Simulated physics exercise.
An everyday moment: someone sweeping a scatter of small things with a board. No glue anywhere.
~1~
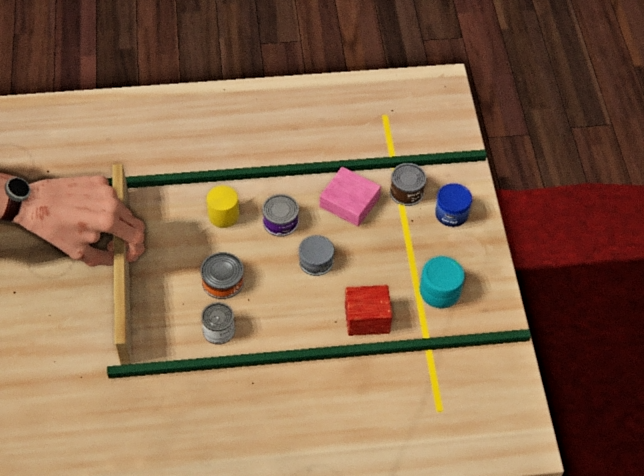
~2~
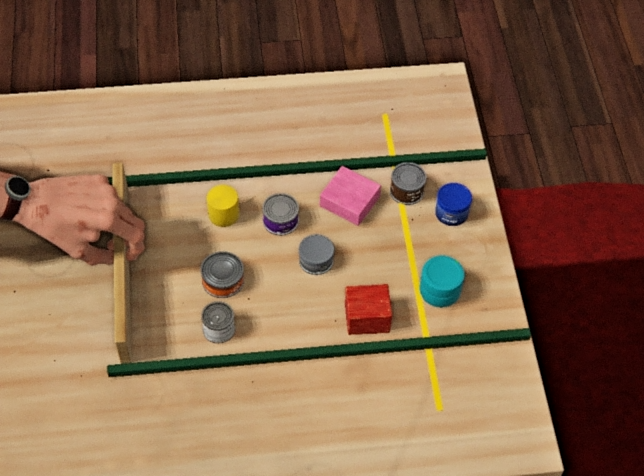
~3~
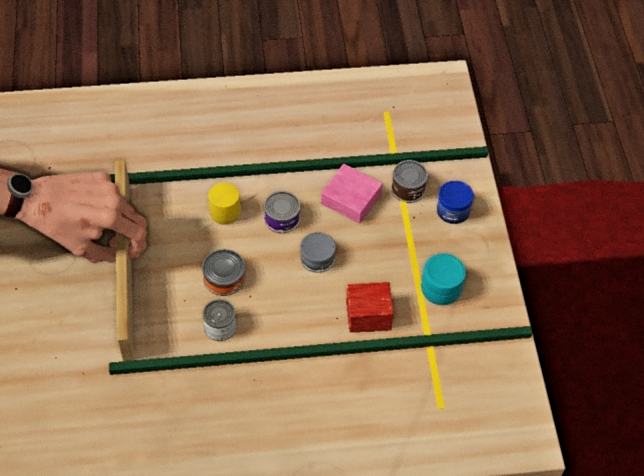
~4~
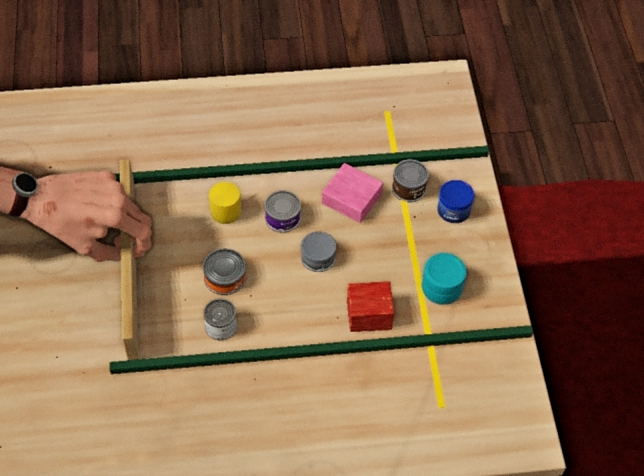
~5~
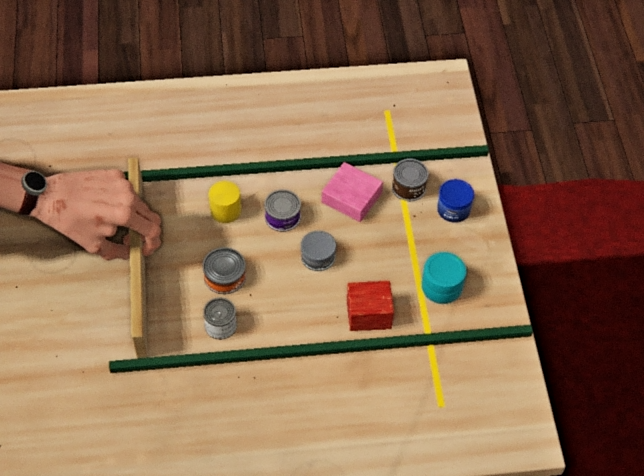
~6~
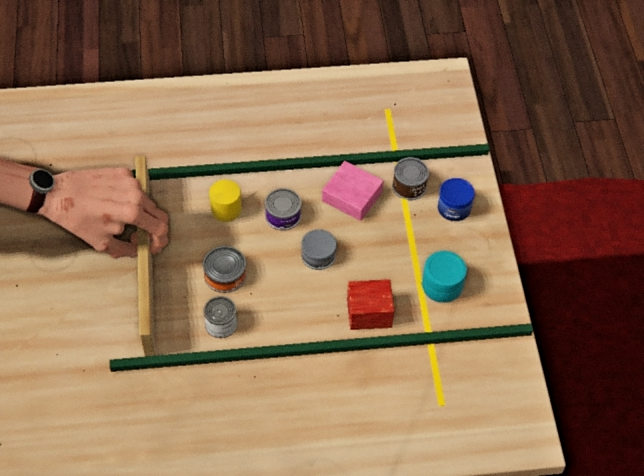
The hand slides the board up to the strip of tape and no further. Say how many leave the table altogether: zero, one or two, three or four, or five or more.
As it turns out, the number that fall off is zero.
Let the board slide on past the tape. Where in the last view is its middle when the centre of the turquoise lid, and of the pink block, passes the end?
Near (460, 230) and (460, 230).
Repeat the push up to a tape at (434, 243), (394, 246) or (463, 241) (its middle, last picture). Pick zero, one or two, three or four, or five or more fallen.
Taking them in turn, 1 or 2; zero; either three or four.
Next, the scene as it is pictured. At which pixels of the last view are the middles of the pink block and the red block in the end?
Near (452, 179) and (478, 304).
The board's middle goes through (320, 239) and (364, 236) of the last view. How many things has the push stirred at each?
By then 8, and 9.
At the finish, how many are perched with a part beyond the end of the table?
It comes to 1.
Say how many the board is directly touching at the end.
That makes 4.
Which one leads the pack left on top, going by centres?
It is the brown tin.
Soon after, none off yet; blue tub at rest near (456, 200); turquoise lid at rest near (444, 277); brown tin at rest near (410, 179).
After that, none off yet; blue tub at rest near (456, 200); turquoise lid at rest near (444, 277); brown tin displaced a little near (426, 175).
In the end, the number that fall off is zero.
